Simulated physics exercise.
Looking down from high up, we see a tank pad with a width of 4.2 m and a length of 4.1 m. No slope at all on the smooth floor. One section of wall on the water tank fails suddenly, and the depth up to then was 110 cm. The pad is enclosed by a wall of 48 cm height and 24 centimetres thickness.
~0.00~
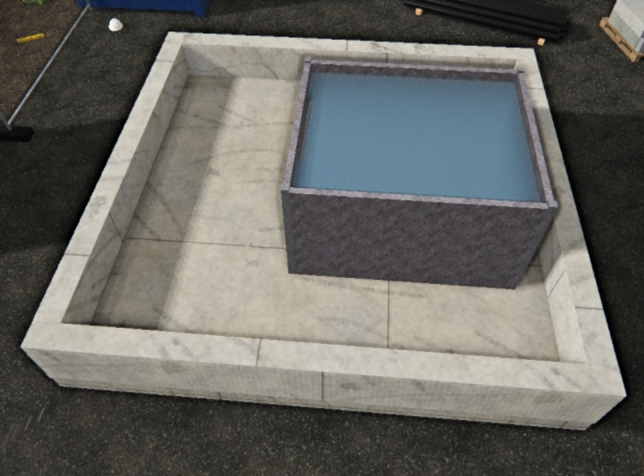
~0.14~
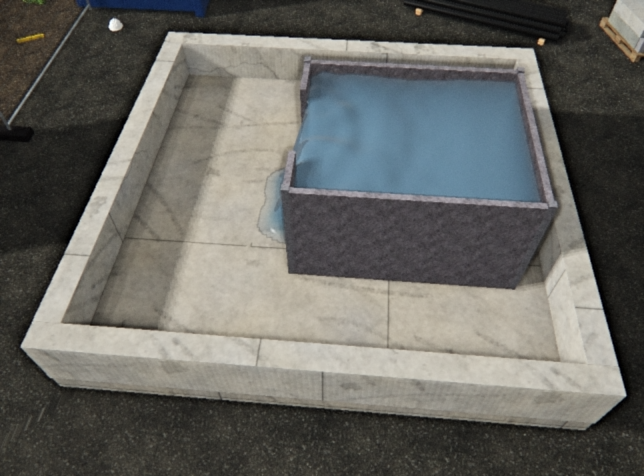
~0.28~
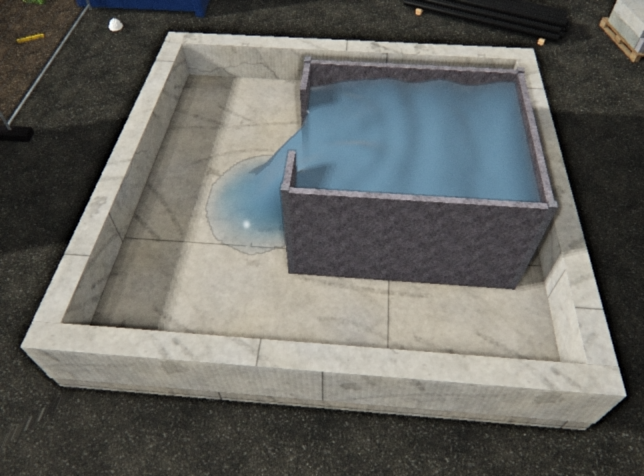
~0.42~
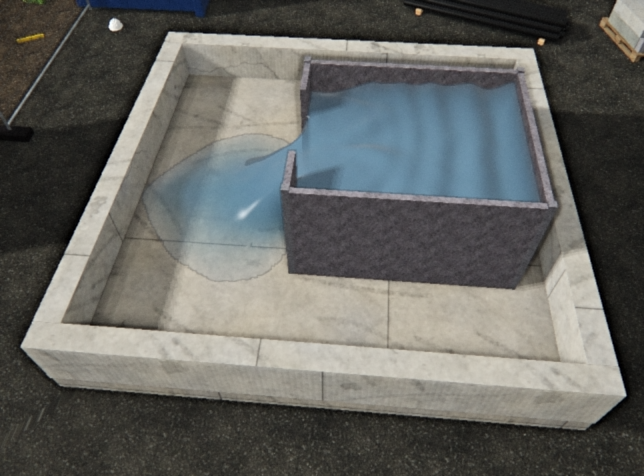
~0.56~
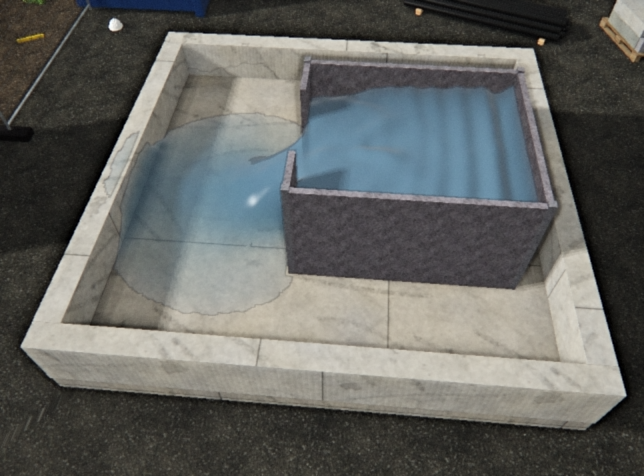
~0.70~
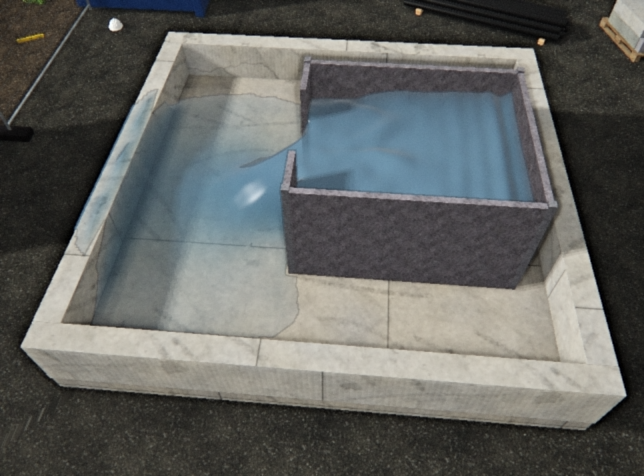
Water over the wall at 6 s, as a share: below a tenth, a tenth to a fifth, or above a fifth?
The share is below a tenth.
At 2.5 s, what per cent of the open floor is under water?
About 90 per cent.
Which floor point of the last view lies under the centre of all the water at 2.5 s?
Pixel position near (318, 204).
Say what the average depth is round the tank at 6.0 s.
It averages close to 22 centimetres.
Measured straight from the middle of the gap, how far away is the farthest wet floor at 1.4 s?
I'd say close to 2.8 m.
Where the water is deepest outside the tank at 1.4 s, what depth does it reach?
Max around 85 cm.
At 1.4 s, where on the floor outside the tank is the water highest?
Roughly (147, 187).
After 1.1 s water covers 45 % of the floor and is deepest (92 cm) near (151, 176); 0 % is over the wall.
After 1.4 s water covers 45 % of the floor and is deepest (85 cm) near (147, 187); 2 % is over the wall.
After 2.5 s water covers 75 % of the floor and is deepest (49 cm) near (84, 348); 5 % is over the wall.
After 4.0 s water covers 80 % of the floor and is deepest (48 cm) near (527, 237); 5 % is over the wall.
After 6.0 s water covers 80 % of the floor and is deepest (35 cm) near (533, 384); 6 % is over the wall.
